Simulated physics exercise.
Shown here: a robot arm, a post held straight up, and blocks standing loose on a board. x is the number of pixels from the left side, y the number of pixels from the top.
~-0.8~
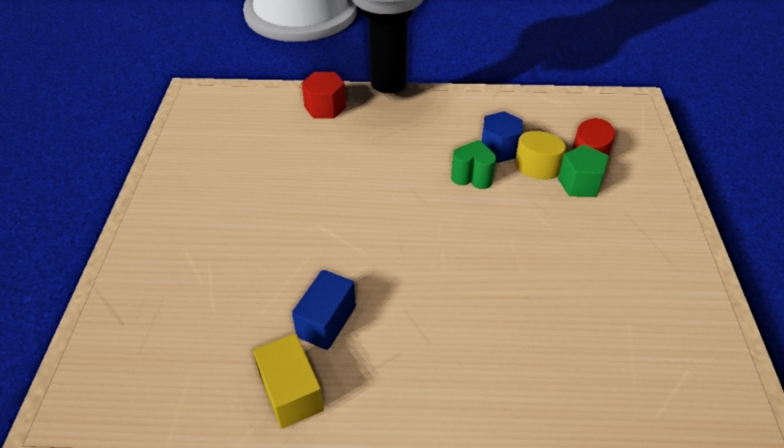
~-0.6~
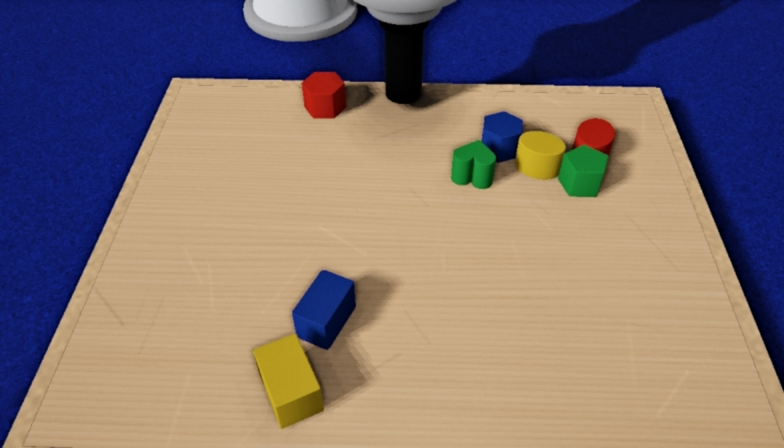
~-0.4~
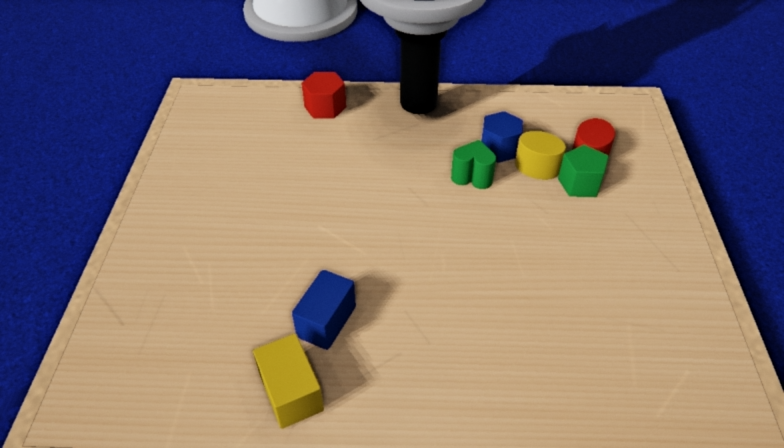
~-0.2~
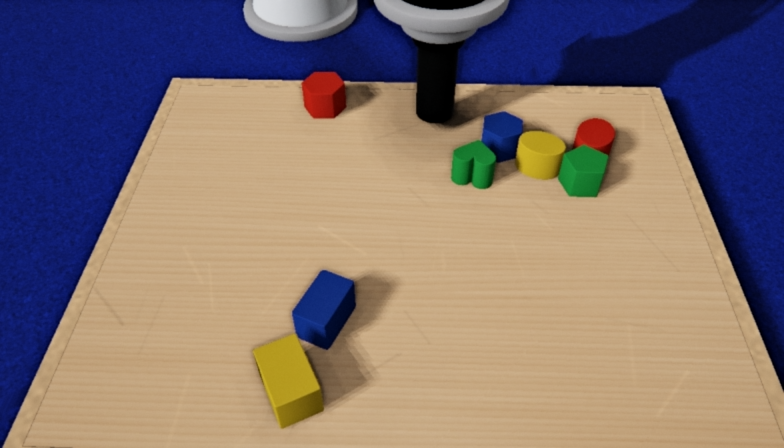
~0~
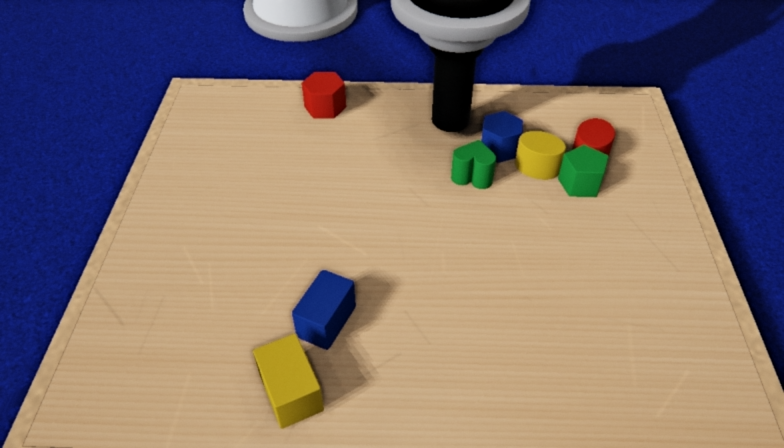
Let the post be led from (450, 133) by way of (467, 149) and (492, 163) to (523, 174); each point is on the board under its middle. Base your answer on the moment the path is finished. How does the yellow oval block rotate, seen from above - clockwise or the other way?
That block twists clockwise.
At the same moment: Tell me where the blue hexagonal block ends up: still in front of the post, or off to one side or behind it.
My prediction: No longer in front.
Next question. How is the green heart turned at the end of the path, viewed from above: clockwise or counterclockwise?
Looking down, my answer is that the green heart rotates clockwise.
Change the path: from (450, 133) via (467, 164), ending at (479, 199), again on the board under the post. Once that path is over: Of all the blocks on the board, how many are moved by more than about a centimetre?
The number is one.
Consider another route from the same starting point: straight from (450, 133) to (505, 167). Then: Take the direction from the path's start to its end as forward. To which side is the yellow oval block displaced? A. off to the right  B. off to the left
B - off to the left.
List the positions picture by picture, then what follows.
The first picture shows post's lower end at (389, 83); green heart at (475, 153); blue hexagonal block at (503, 124); yellow oval block at (543, 142); green pentagon at (587, 159).
The second picture shows post at (403, 94); blocks still.
The third picture shows post at (419, 104); blocks still.
The fourth picture shows post at (435, 112); blocks still.
The fifth picture shows post at (451, 121); green heart at (475, 153); blue hexagonal block at (503, 124); yellow oval block at (543, 142); green pentagon at (587, 159).
On the path given first. Halfway along, post at (480, 145); green heart at (478, 157), turned 20° clockwise; blue hexagonal block at (519, 125), turned 35° anticlockwise; yellow oval block at (555, 143), turned 30° clockwise; green pentagon at (592, 162), turned 15° anticlockwise.
At the end, post at (525, 162); green heart at (485, 161), turned 55° clockwise; blue hexagonal block at (530, 121), turned 60° anticlockwise; yellow oval block at (563, 141), turned 65° clockwise; green pentagon at (593, 164), turned 15° anticlockwise.
